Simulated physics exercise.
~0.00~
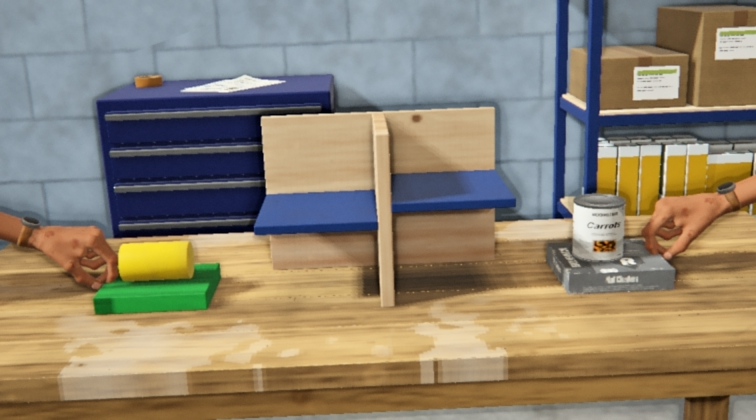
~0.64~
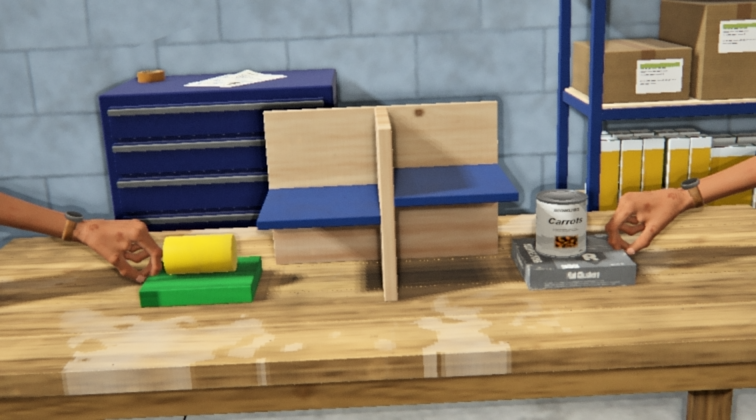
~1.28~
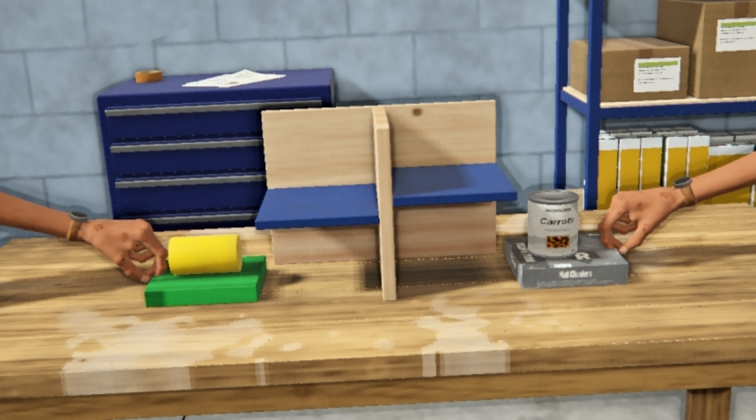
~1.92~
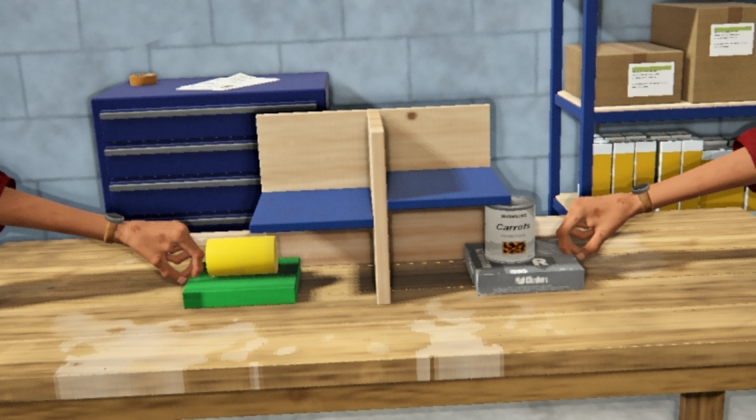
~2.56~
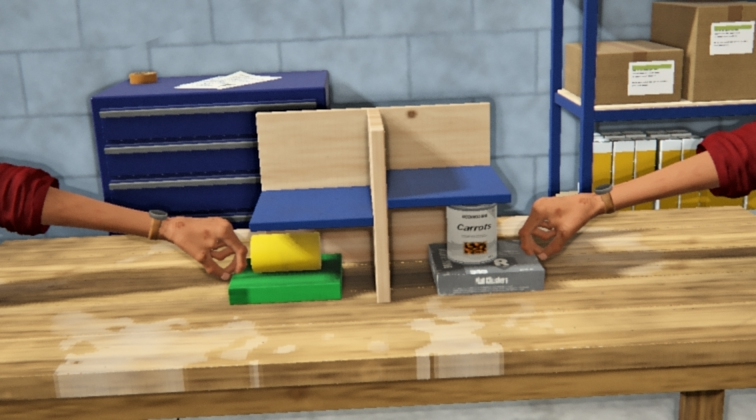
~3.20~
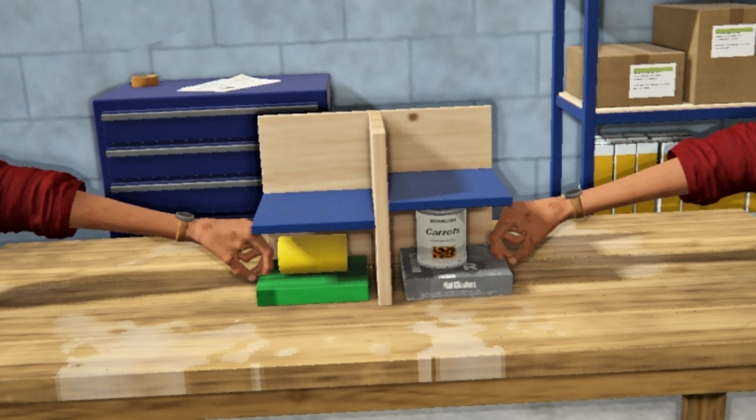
A workshop with a pale block wall is seen from the front across a wooden bench, the view swaying slightly. A wooden rack with a blue shelf on each side of an upright divider stands in the middle, before blue drawers. At left, a hand holds a green board carrying a yellow cylinder on its side; at right, another hand holds a grey box topped by a white can with a carrot label. Both hands slide their loads steadily inward. The cylinder and can pass beneath the shelves untouched, ending upright divider between them, still riding on their bases.
